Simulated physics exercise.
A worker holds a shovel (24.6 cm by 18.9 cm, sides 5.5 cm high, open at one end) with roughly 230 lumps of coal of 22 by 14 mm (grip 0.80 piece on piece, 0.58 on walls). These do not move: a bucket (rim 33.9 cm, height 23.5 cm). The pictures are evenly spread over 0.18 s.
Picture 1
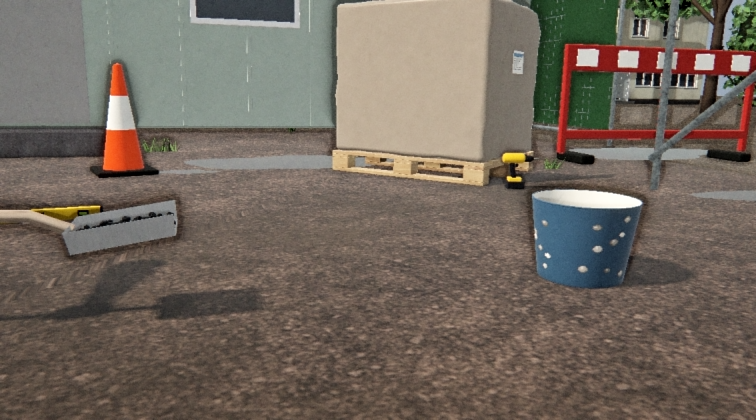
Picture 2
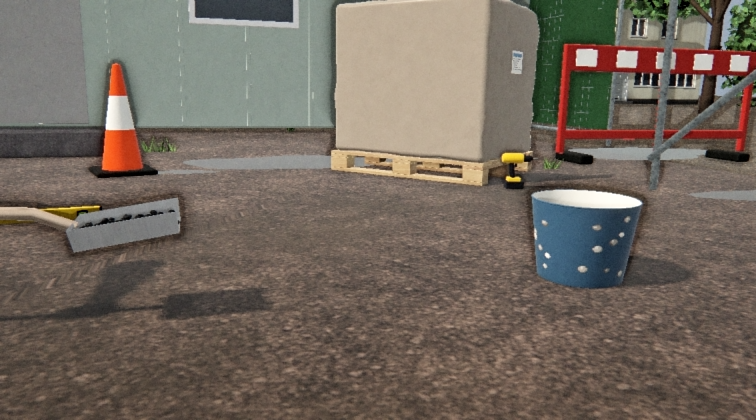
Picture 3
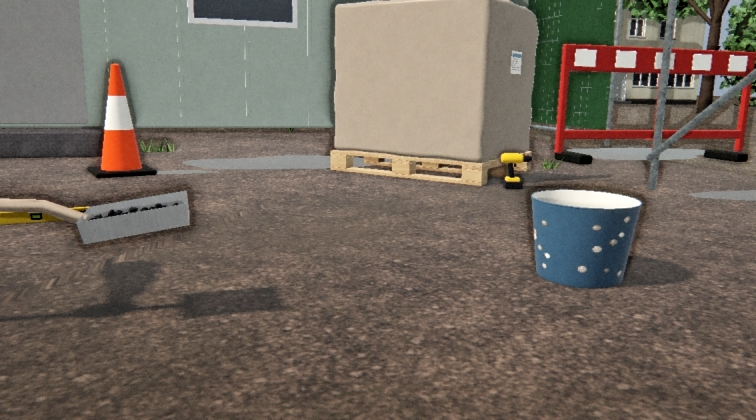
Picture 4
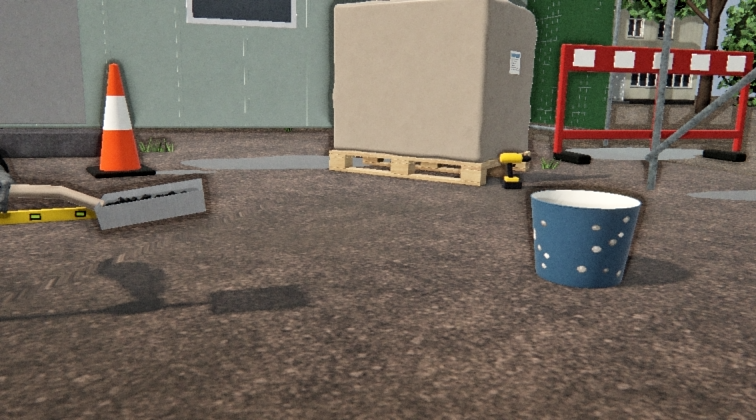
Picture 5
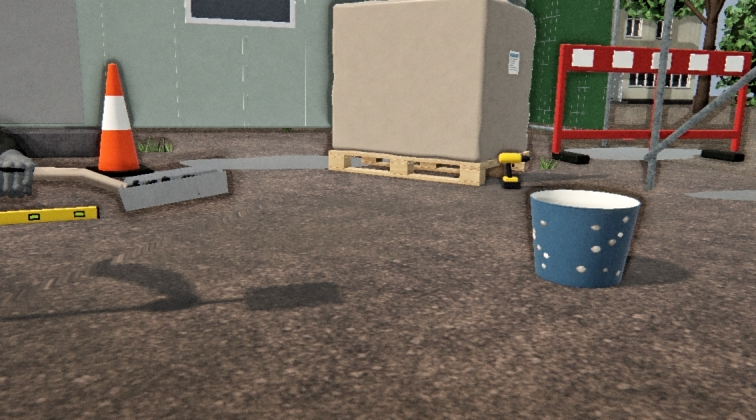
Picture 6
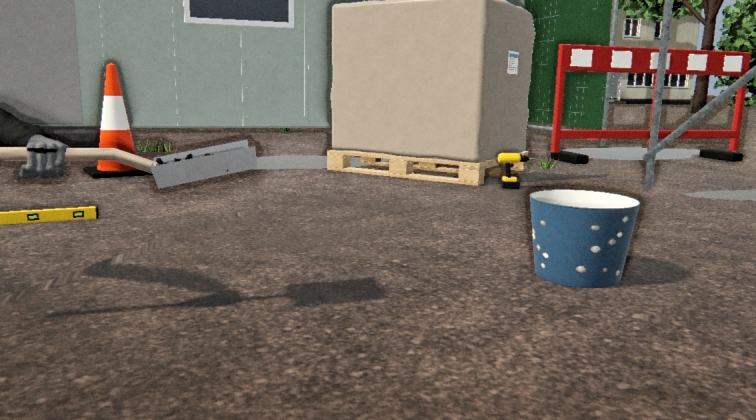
A shovel held by a gloved hand rises and moves right, toward a blue spotted bucket.
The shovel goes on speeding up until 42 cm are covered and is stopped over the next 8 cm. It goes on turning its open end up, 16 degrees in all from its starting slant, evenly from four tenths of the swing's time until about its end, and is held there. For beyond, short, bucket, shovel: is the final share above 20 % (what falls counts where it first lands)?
On the ground beyond it: Over; on the ground short of the target's middle: Under; in the bucket: Under; in the shovel: Under.
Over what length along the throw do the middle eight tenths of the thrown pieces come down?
Some 30 cm.
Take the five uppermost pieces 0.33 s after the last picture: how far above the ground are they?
Roughly 75 cm.
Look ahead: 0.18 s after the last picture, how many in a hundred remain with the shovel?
Roughly 0 per cent.
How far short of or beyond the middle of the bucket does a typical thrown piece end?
About 60 cm beyond it.
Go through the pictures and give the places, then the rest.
The first picture shows shovel at (120, 226); tilt 8 degrees; moved 0.0 cm; low side left; open edge at (178, 227); middle of the load at (125, 229); bucket at (586, 198).
The second picture shows shovel at (123, 223); tilt 8 degrees; moved 1.1 cm; low side left; open edge at (182, 224); middle of the load at (127, 226).
The third picture shows shovel at (133, 215); tilt 8 degrees; moved 4.3 cm; low side left; open edge at (191, 217); middle of the load at (133, 219).
The fourth picture shows shovel at (151, 201); tilt 8 degrees; moved 9.7 cm; low side left; open edge at (206, 204); middle of the load at (147, 206).
The fifth picture shows shovel at (174, 182); tilt 9 degrees; moved 17.2 cm; low side left; open edge at (227, 186); middle of the load at (170, 185).
The sixth picture shows shovel at (205, 158); tilt 11 degrees; moved 27.0 cm; low side left; open edge at (255, 163); middle of the load at (197, 162); bucket at (583, 198).
Then, 0.10 s after the last picture, tilt 21 degrees; shovel 75 %, in the air 25 %; middle of all pieces near (301, 97).
Then, 0.18 s after the last picture, tilt 24 degrees; in the air 100 %; middle of all pieces near (383, 65).
Then, 0.26 s after the last picture, tilt 24 degrees; in the air 100 %; middle of all pieces near (459, 57).
Then, 0.33 s after the last picture, tilt 24 degrees; in the air 100 %; middle of all pieces near (519, 69).
In the end, beyond 95 %, short 0 %, bucket 5 %, shovel 0 %.
